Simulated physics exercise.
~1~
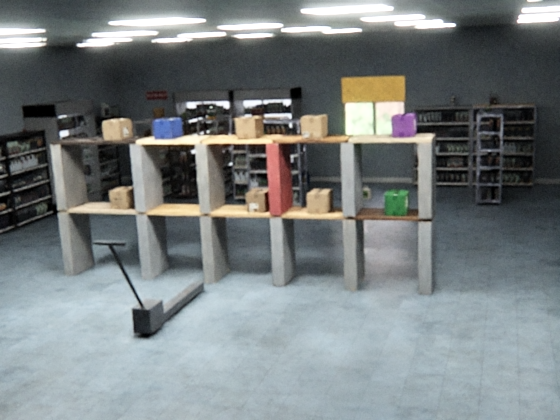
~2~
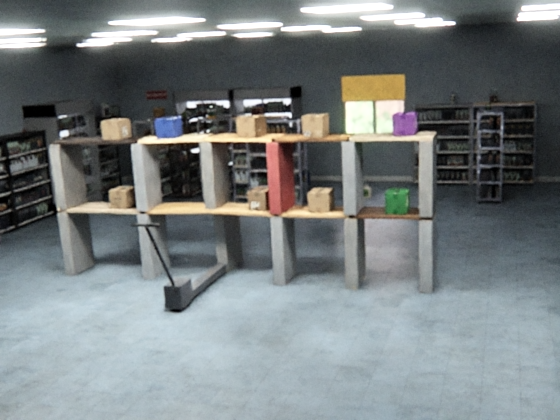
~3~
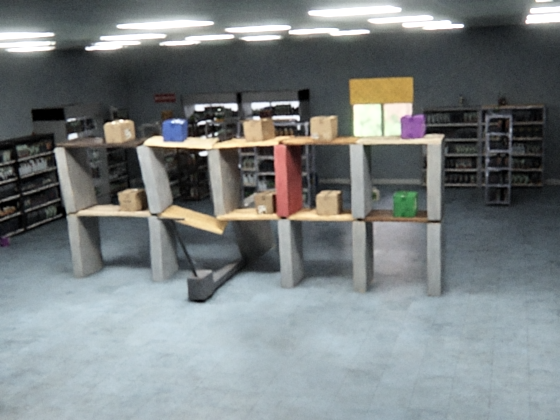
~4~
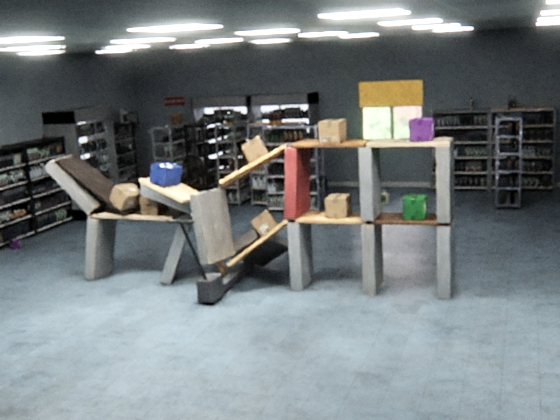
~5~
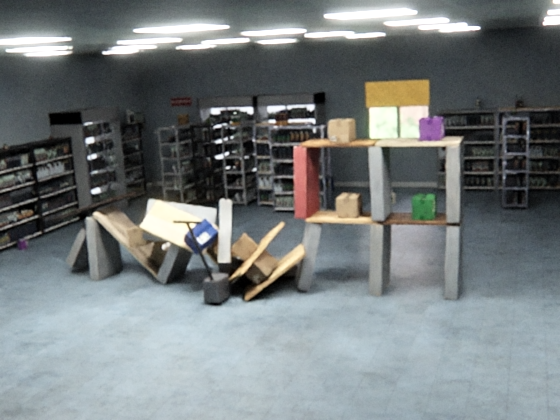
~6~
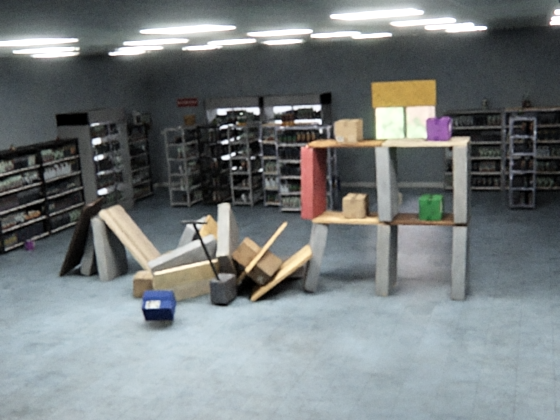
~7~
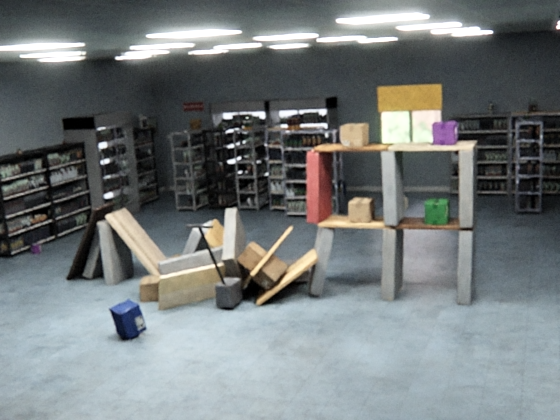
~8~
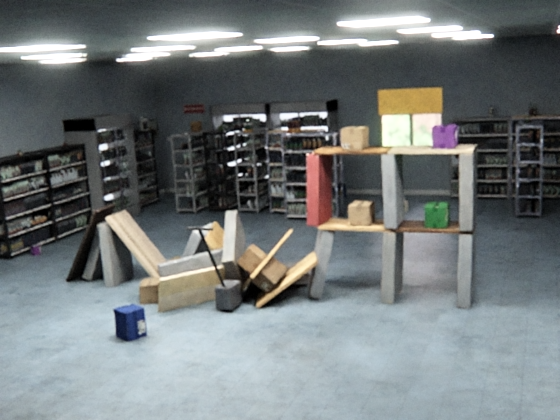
A two-tier shelf of boards on gray uprights, loaded with boxes, stood in a storeroom until a low jack slid in and knocked it; the left side collapsed into a heap, the blue box tumbled onto the floor in front, and the right side stayed standing.
